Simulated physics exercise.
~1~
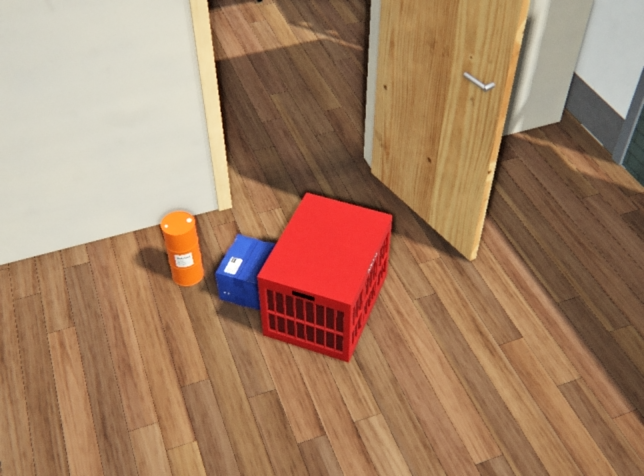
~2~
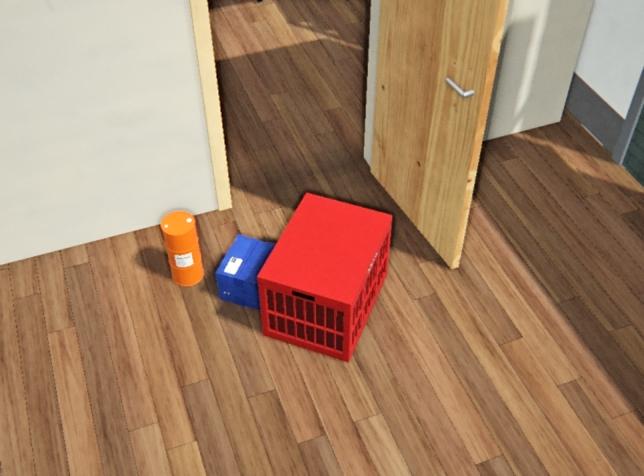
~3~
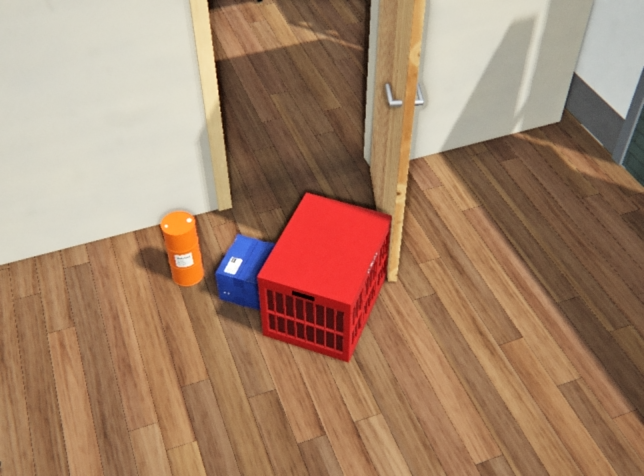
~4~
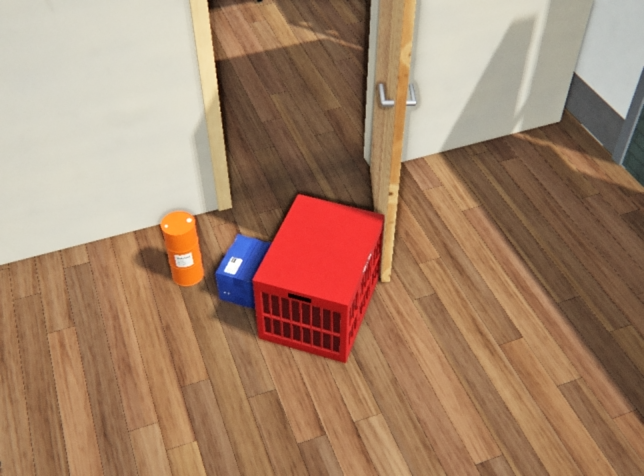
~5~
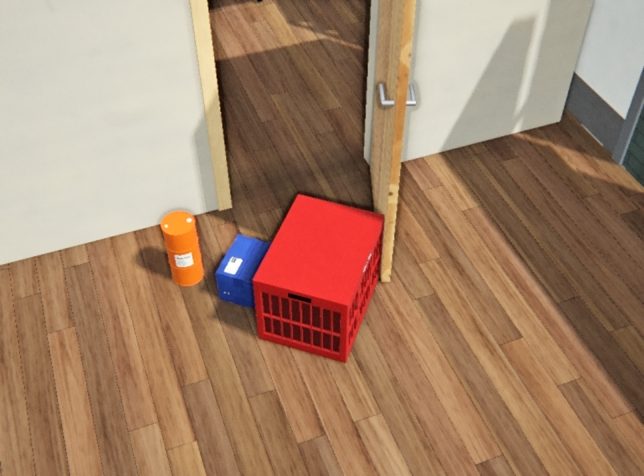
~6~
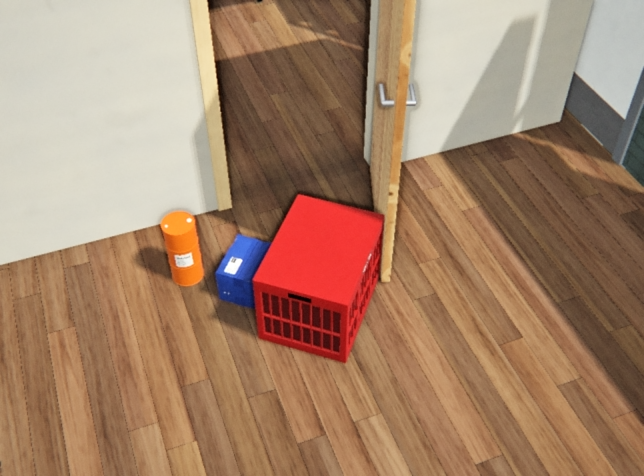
Wooden door swinging partway toward closing, nudging a red crate slightly left and stopping against it, blue parcel and orange canister beside.
